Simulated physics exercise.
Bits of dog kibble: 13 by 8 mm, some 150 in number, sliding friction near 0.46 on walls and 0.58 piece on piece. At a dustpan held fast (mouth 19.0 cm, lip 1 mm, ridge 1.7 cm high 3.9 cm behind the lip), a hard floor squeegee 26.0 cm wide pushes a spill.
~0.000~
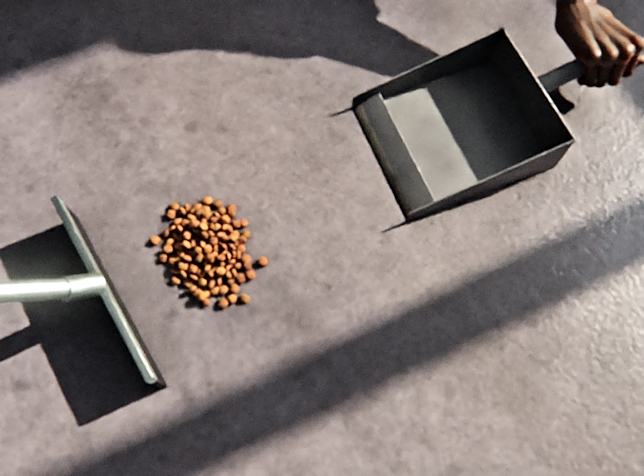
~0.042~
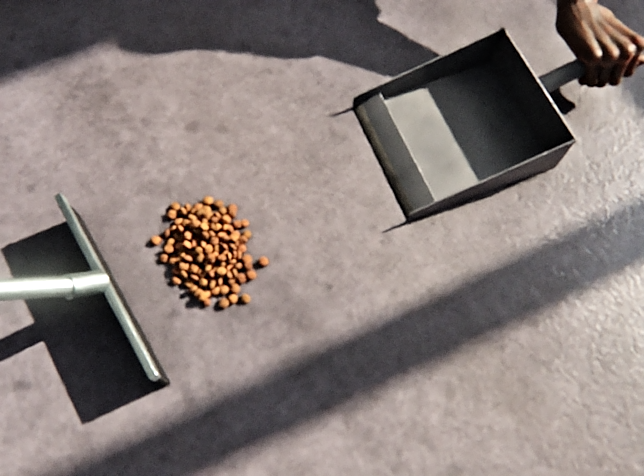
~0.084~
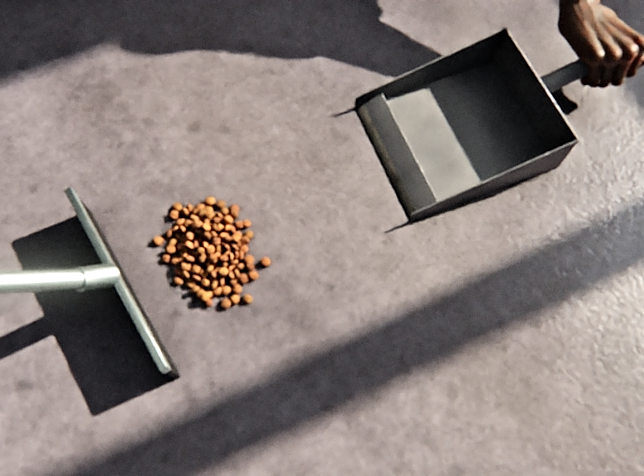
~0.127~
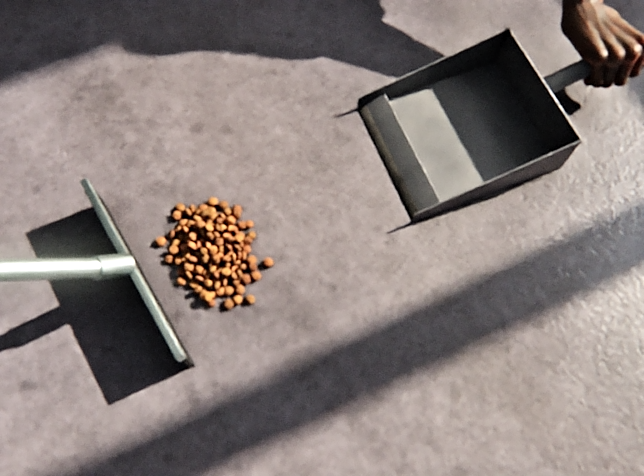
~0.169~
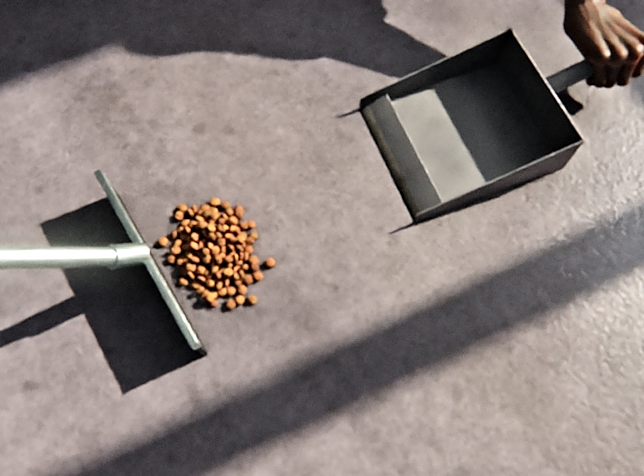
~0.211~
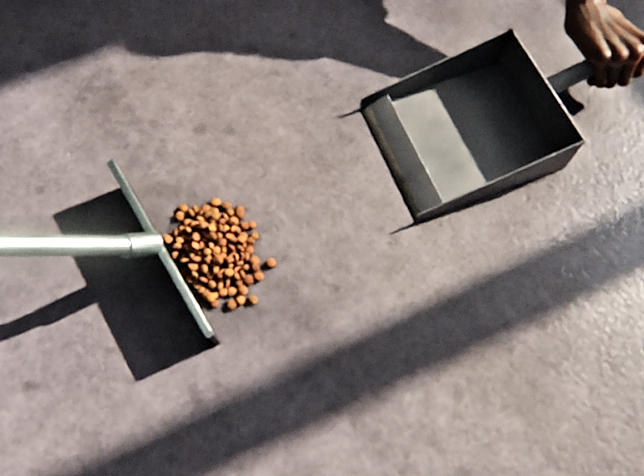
The footage shows a squeegee with a pale handle sliding rightward and slightly upward across a grey floor until its blade meets the left edge of a small brown kibble pile, while a hand holds a dark dustpan at upper right.
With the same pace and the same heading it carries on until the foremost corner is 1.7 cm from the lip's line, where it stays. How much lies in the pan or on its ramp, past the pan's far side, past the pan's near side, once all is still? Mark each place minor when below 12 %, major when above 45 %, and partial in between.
Pan - partial; far side - partial; near side - minor.
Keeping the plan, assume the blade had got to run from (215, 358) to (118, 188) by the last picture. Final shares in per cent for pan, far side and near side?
Pan 5, far 0, near 10.
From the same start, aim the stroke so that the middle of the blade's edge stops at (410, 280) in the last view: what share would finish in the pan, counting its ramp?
Some 0 per cent.
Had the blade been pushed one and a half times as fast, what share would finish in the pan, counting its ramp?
Then around 15 per cent.
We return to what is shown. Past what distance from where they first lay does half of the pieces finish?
Somewhere around 26 centimetres.
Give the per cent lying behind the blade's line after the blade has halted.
Estimate: Around 10 %.
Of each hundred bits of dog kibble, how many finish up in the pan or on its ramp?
Roughly 15 in a hundred come to rest there.
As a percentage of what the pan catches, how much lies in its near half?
I'd put it at around 20 per cent.
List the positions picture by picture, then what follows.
The first frame shows blade from (151, 378) to (59, 203), moved 0.0 cm, 0 of the pieces shifted so far; middle of the pieces at (210, 245); pan at (464, 132).
The second frame shows blade from (155, 376) to (62, 201), moved 0.4 cm, 0 of the pieces shifted so far; middle of the pieces at (210, 245).
The third frame shows blade from (165, 368) to (72, 195), moved 1.6 cm, 0 of the pieces shifted so far; middle of the pieces at (212, 245).
The fourth frame shows blade from (180, 356) to (87, 186), moved 3.4 cm, 0 of the pieces shifted so far; middle of the pieces at (215, 245).
The fifth frame shows blade from (195, 344) to (102, 177), moved 5.3 cm, 0 of the pieces shifted so far; middle of the pieces at (217, 246).
The sixth frame shows blade from (208, 332) to (114, 168), moved 7.1 cm, 9 of the pieces shifted so far; middle of the pieces at (218, 246); pan at (472, 133). The blade's pace is about 0.44 m/s, heading 25 degrees away from the viewer's side.
After 0.54 s, middle of the blade 18 cm from the lip; 0 % over the lip, far side 0 %, near side 5 %.
After 0.76 s, middle of the blade 9 cm from the lip; 0 % over the lip, far side 15 %, near side 5 %.
After 1.09 s, middle of the blade 4 cm from the lip; 15 % over the lip, far side 30 %, near side 5 %.
By 1.4 s all is still; pan 15 %, far side 30 %, near side 5 %, in front of the lip or behind the blade 50 %.
